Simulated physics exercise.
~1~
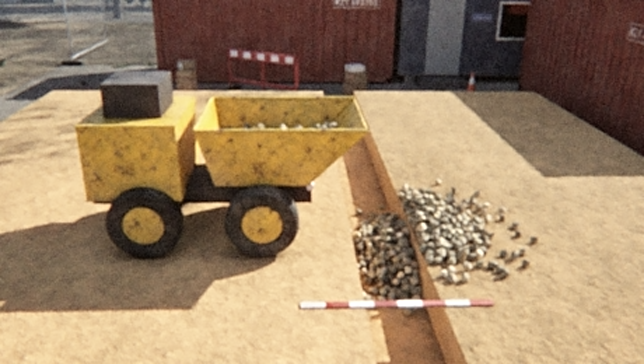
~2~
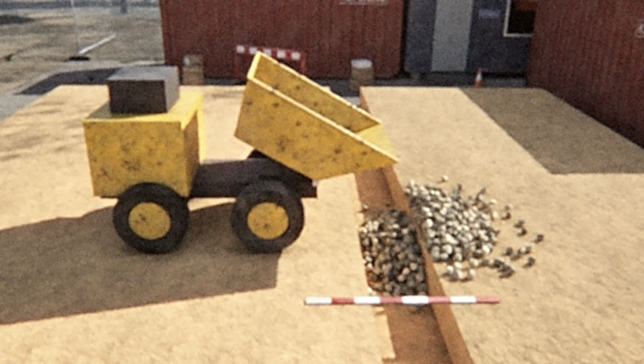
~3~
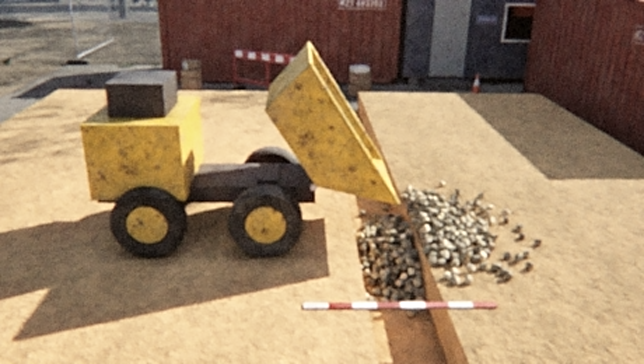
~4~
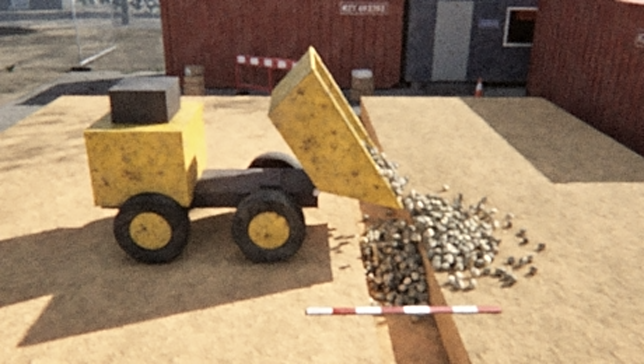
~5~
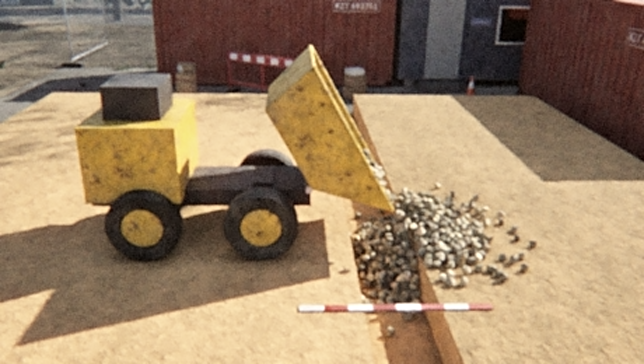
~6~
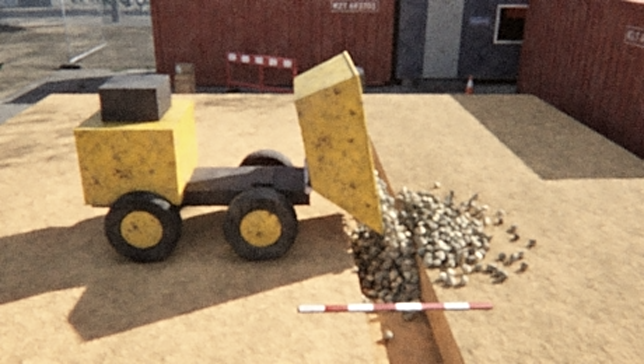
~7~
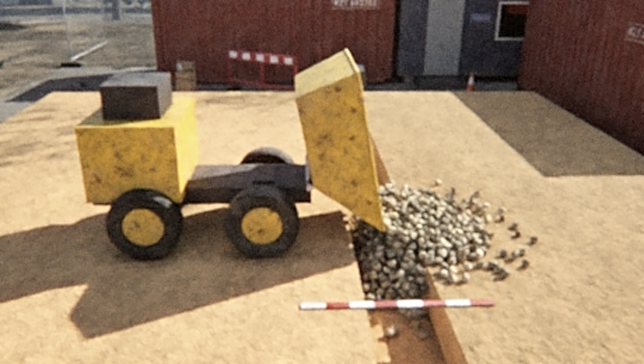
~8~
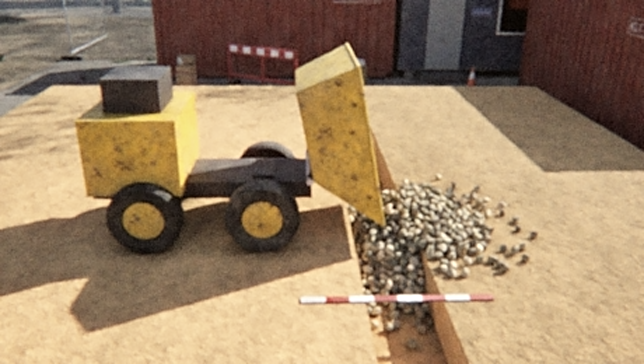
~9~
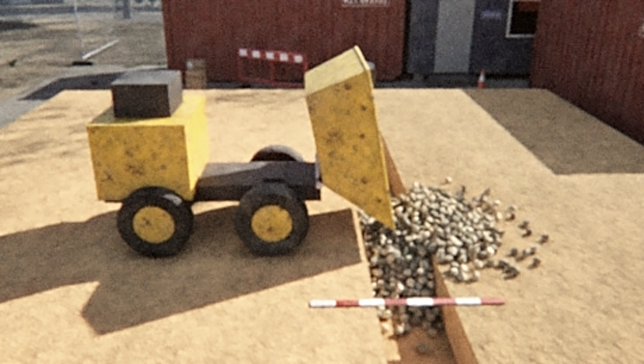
A yellow skip full of pale stones, mounted on a small dumper with a dark block on top, starts level beside a narrow trench where an earlier load lies heaped in and beyond the gap. The skip tips forward to the right until it slopes steeply, its lip over the trench. It holds there while stones begin sliding out onto the heap. Then it tips further, almost upright, and more stones pour down. The skip stays raised, and the stones end piled higher in the trench, with some spread loosely on the far side.
